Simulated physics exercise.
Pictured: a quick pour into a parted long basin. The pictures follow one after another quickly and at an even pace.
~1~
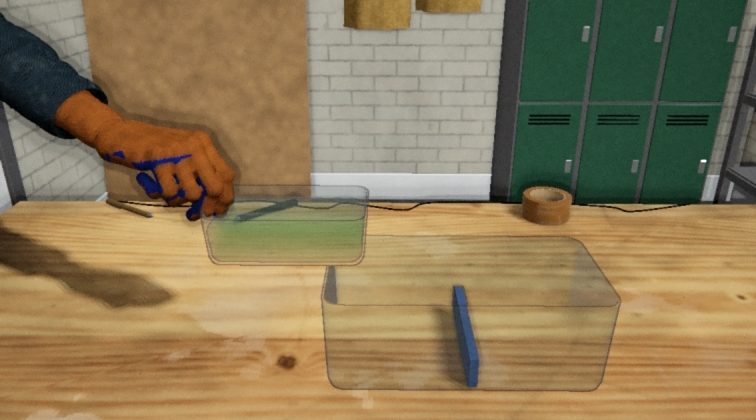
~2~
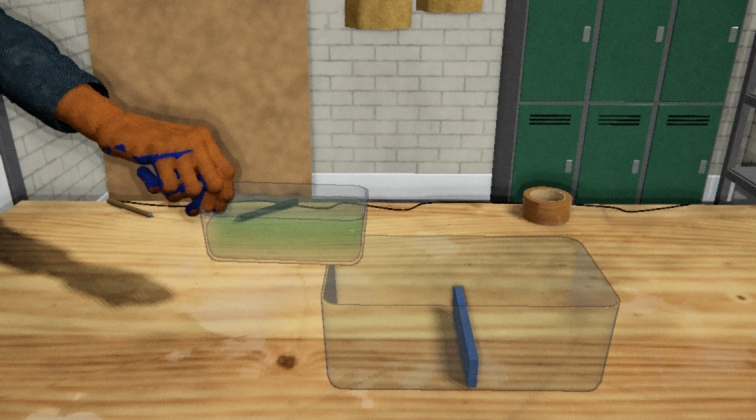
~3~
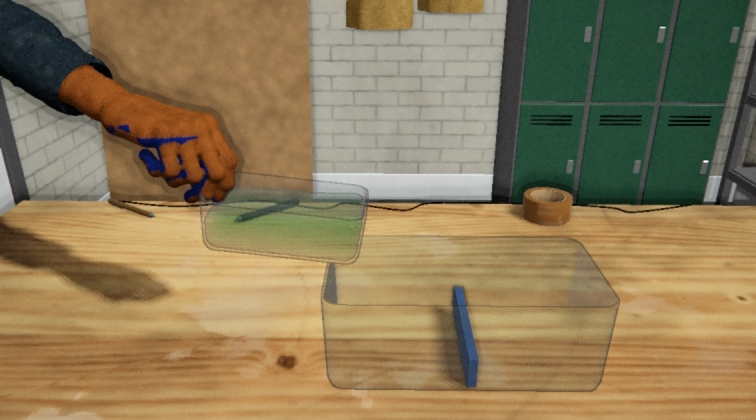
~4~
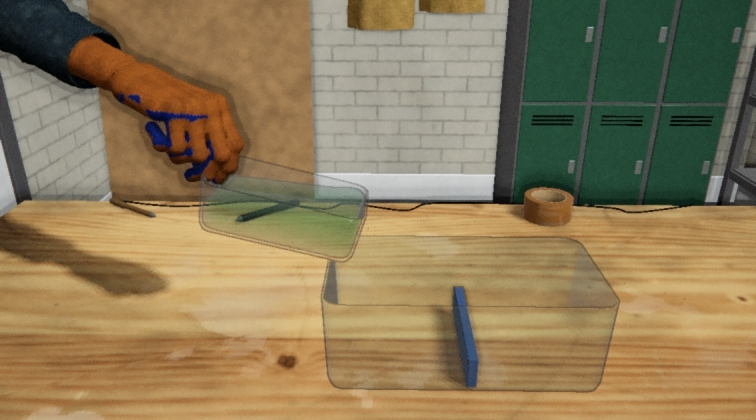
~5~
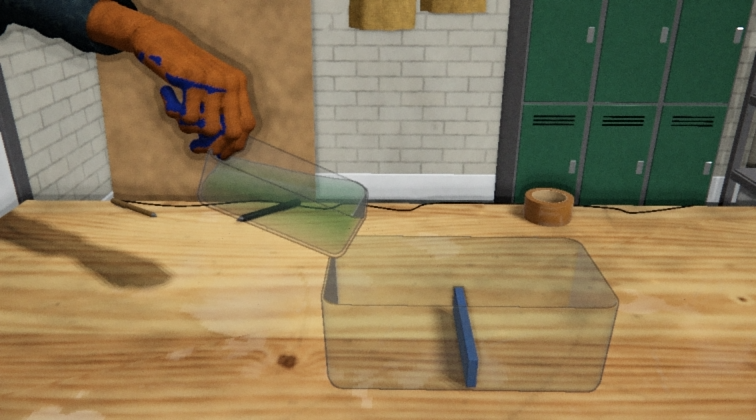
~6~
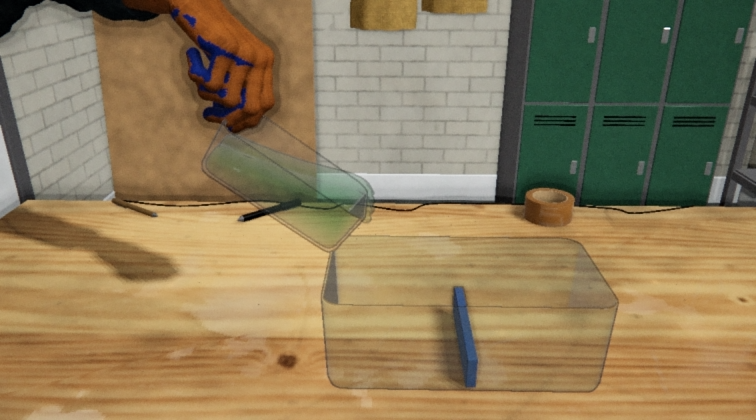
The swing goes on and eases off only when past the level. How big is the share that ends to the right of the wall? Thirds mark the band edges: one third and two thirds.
I would say between a third and two thirds ends up on that side.
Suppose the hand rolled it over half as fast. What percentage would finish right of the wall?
It works out near 40 %.
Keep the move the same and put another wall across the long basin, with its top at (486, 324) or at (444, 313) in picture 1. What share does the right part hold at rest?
It would come to roughly 20 per cent the first time and roughly 55 per cent the second.
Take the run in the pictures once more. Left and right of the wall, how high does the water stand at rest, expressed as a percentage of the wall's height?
40 per cent left, 30 per cent right.
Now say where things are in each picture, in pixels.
In the first frame, it leans 0°; its right rim is at (367, 204); the water meets the walls at (216, 211) and (365, 212); the long basin's rim runs from (328, 268) to (599, 270); the wall's top is at (466, 320).
In the second frame, it leans 2°; its right rim is at (367, 204); the water meets the walls at (215, 209) and (365, 210).
In the third frame, it leans 6°; its right rim is at (366, 205); the water meets the walls at (214, 201) and (364, 207).
In the fourth frame, it leans 14°; its right rim is at (366, 205); the water meets the walls at (213, 188) and (365, 201).
In the fifth frame, it leans 24°; its right rim is at (366, 205); the water meets the walls at (213, 168) and (359, 195); 2 per cent is over the edge.
In the sixth frame, it leans 36°; its right rim is at (365, 205); the water meets the walls at (217, 143) and (342, 182); 6 per cent is over the edge.
A moment on, the oblong tub is tipped right over and 18 per cent is still to pour, 24 is left of the wall and 0 right of it.
Next, the oblong tub is tipped right over and 2 per cent is still to pour, 36 is left of the wall and 56 right of it.
Then the oblong tub is tipped right over and 0 per cent is still to pour, 44 is left of the wall and 35 right of it.
Later the oblong tub is tipped right over and 0 per cent is still to pour, 50 is left of the wall and 44 right of it.
Finally, 51 per cent lies left of the wall, 44 right of it and 5 outside.
